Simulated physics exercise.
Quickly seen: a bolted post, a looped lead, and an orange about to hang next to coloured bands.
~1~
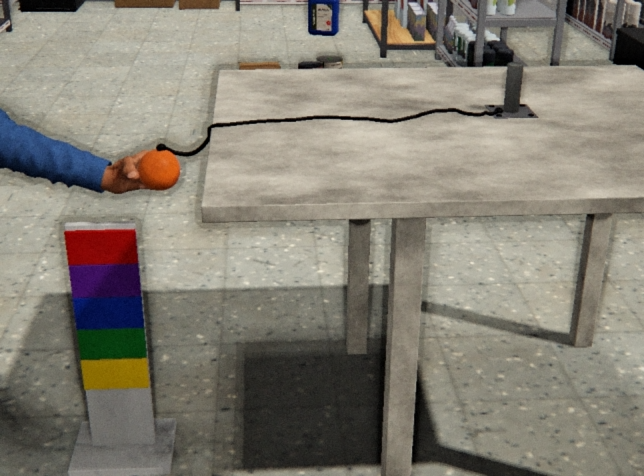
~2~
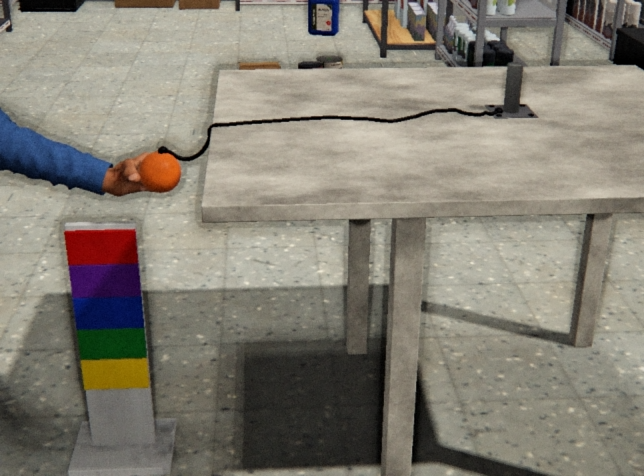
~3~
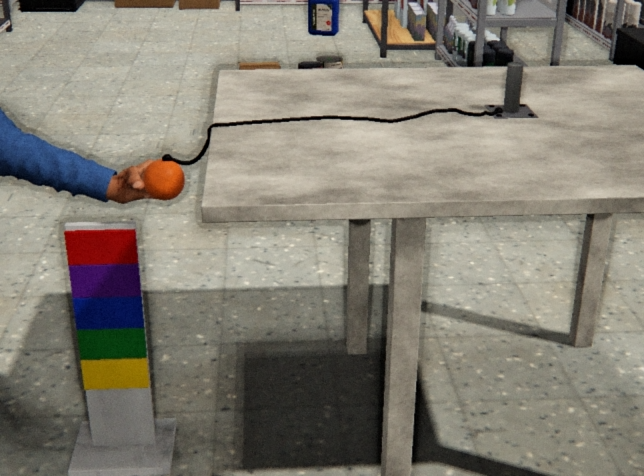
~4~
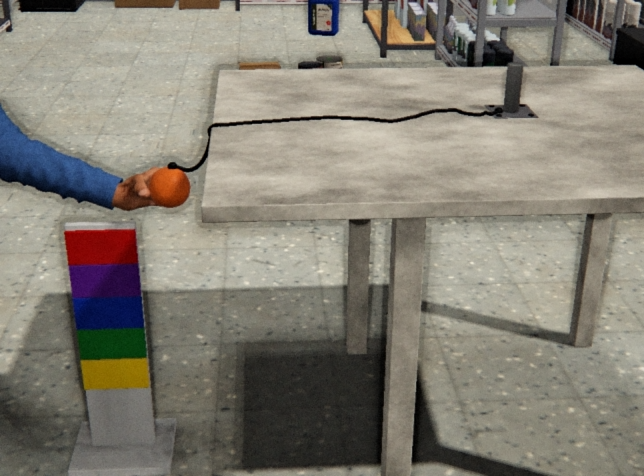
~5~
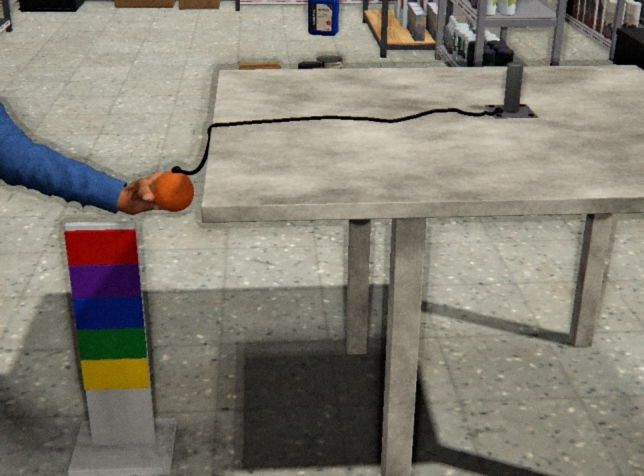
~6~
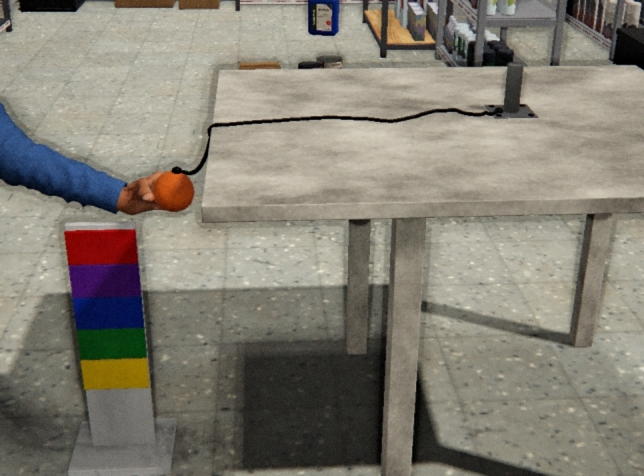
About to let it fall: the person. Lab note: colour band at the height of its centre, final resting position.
Centre at rest: Red band.
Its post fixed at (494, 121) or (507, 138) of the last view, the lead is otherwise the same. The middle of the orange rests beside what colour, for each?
Trial 1 - purple; trial 2 - purple.
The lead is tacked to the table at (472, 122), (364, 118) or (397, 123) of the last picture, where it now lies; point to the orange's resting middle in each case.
About (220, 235), (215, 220) and (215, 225).
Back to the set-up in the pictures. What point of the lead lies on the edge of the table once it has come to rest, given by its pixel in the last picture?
That spot is around (242, 124).
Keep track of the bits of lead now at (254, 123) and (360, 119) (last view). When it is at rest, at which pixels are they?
Near (225, 126) and (333, 120).
A little later, orange near (212, 235); level with red.
Next, orange near (215, 243); level with red.
When it is over, orange near (219, 243); level with red. Its centre hangs level with the red band.
